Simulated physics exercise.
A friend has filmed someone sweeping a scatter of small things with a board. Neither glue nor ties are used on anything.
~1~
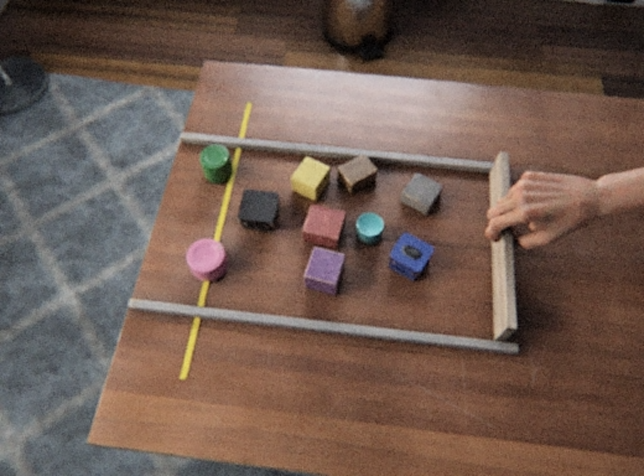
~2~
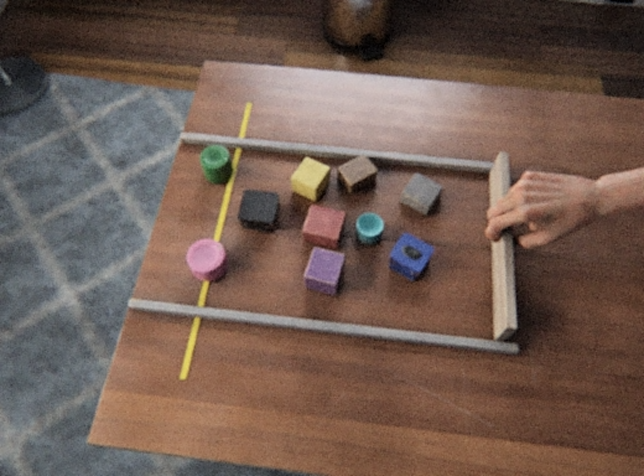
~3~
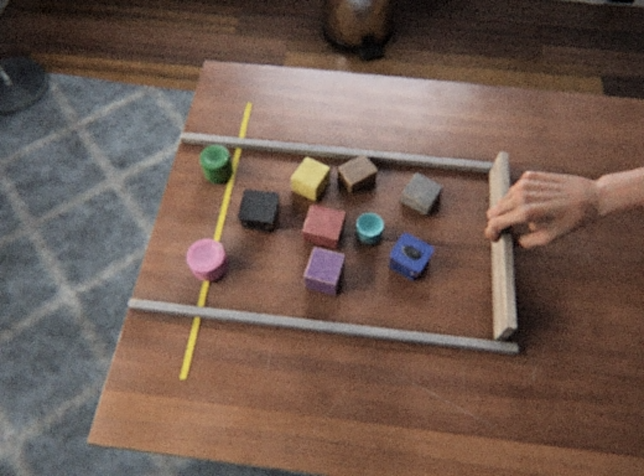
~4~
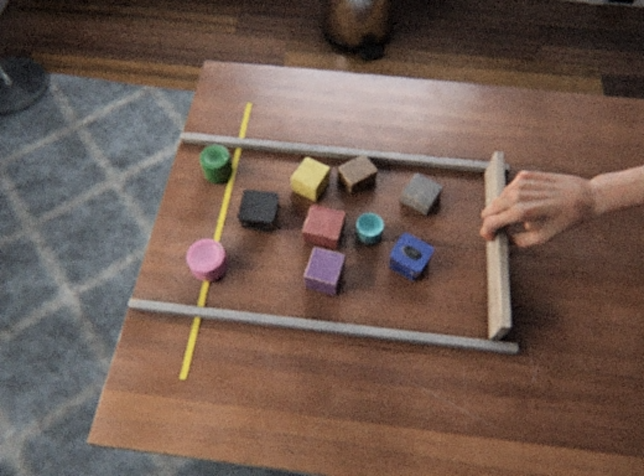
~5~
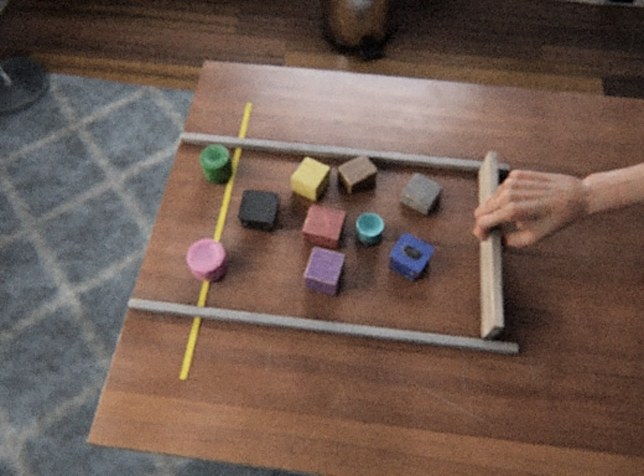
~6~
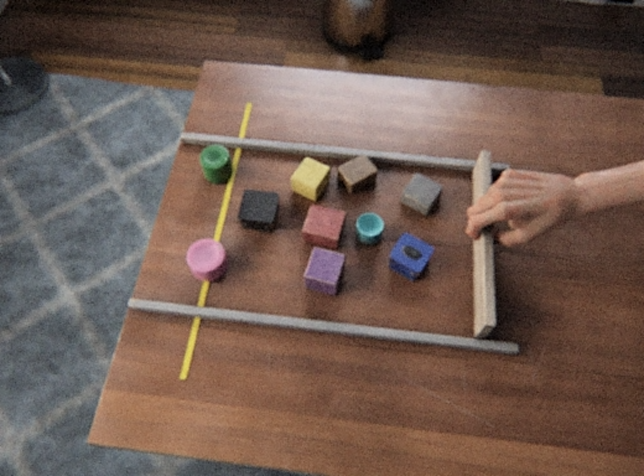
A wooden board, held by a hand, slides slightly left toward scattered small coloured objects.
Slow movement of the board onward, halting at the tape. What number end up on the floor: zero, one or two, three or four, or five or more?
Drops: A single one or a pair.
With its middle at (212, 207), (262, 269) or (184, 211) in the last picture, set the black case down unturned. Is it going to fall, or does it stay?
Place by place, it goes down, holds its place, goes down.
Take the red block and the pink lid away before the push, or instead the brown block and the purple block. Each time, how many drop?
Fallen: 1, and 2 in the other try.
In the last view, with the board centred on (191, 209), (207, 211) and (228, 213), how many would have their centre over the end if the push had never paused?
5, 2 and 2.
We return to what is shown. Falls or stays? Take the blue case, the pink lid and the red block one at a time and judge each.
Blue case - stays; pink lid - stays; red block - stays.
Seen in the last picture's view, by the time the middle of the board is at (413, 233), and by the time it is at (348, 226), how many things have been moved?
Well, it's 2 at the first one and 7 at the second.
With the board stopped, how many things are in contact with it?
Number in contact with it: 5.
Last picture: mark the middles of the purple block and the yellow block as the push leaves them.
Approximately (186, 280) for one, approximately (186, 169) for the other.
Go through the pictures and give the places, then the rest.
Green lid (217, 165); pink lid (208, 260); black case (259, 211); board (502, 242); tape (221, 222), in the first picture.
Pink lid (208, 260); brown block (357, 174), in the second picture.
Black case (260, 211); purple block (325, 271), in the third picture.
Green lid (217, 165); turquoise tub (370, 229), in the fourth picture.
Pink lid (208, 260); blue case (410, 257), in the fifth picture.
Green lid (217, 165); pink lid (208, 260); black case (260, 211); board (483, 240); tape (221, 222), in the sixth picture.
Early on, none off yet; green lid at rest near (217, 165); pink lid at rest near (208, 260); black case at rest near (260, 211).
Finally, the number that fall off is one or two; lost, black case and green lid.
